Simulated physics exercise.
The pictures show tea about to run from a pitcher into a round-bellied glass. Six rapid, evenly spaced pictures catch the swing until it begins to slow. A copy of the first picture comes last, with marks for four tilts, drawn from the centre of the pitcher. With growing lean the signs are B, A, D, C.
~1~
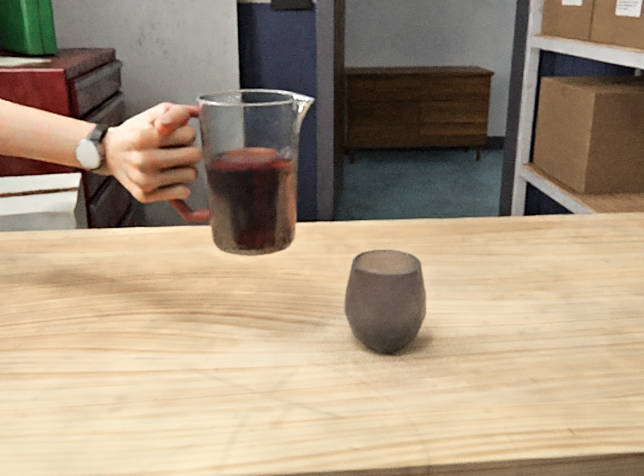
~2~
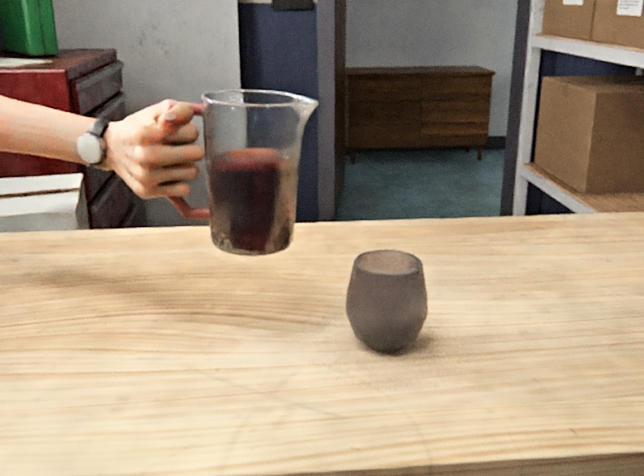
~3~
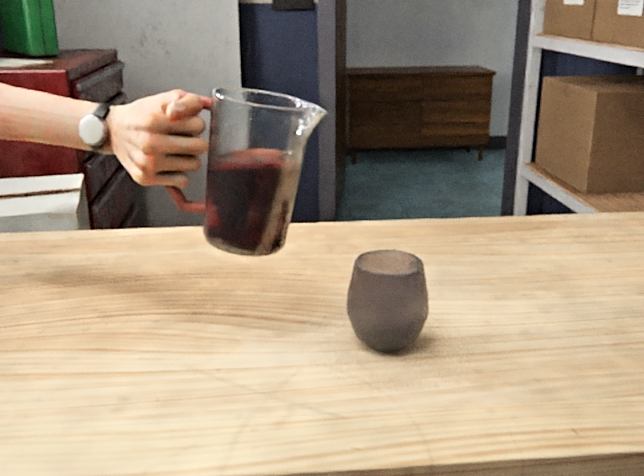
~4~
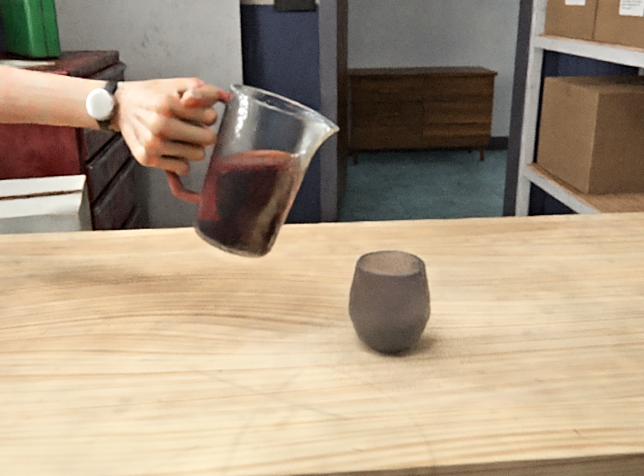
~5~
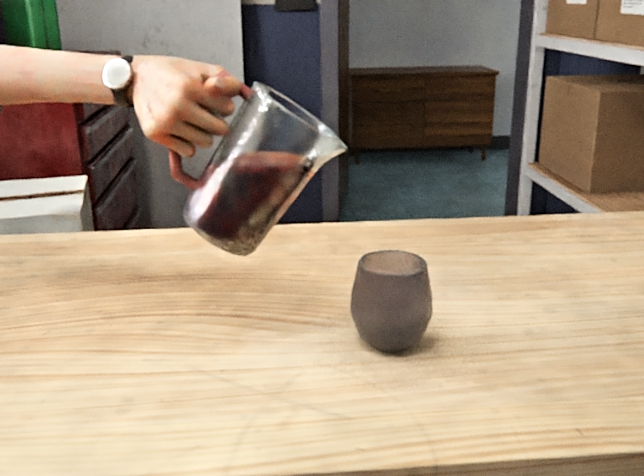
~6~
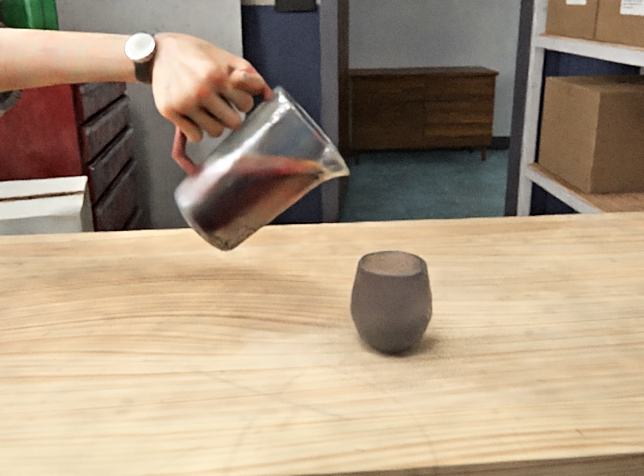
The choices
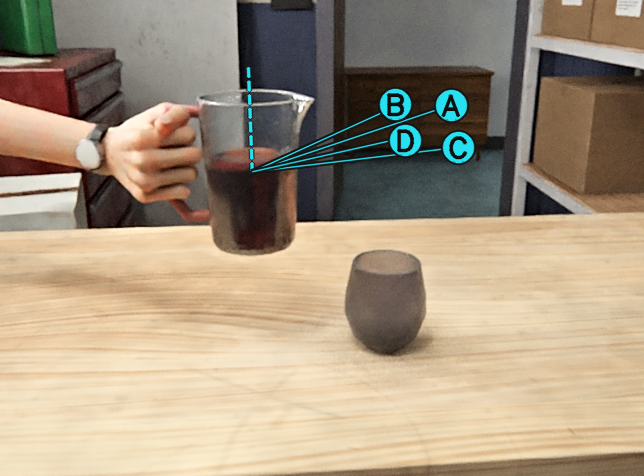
We see a hand wearing a watch hold a clear pitcher of dark red tea above a wooden table, left of a round-bellied glass, then tilt it steadily to the right until the tea slopes toward the lip.
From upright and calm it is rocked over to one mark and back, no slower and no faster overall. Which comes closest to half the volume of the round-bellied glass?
A beats the others.
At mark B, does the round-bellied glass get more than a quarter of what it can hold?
Yes, clearly.
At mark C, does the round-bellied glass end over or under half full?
Over half.
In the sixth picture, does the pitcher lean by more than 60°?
No.
On the marked copy, A at (435, 110); B at (380, 113); C at (441, 149); D at (388, 141).
Choosing A, the round-bellied glass ends with about 48 % of what it can hold.
Choosing B, the round-bellied glass ends with about 30 % of what it can hold.
Choosing C, the round-bellied glass ends with about 82 % of what it can hold; 3 % of the tea is spilt.
Choosing D, the round-bellied glass ends with about 67 % of what it can hold.
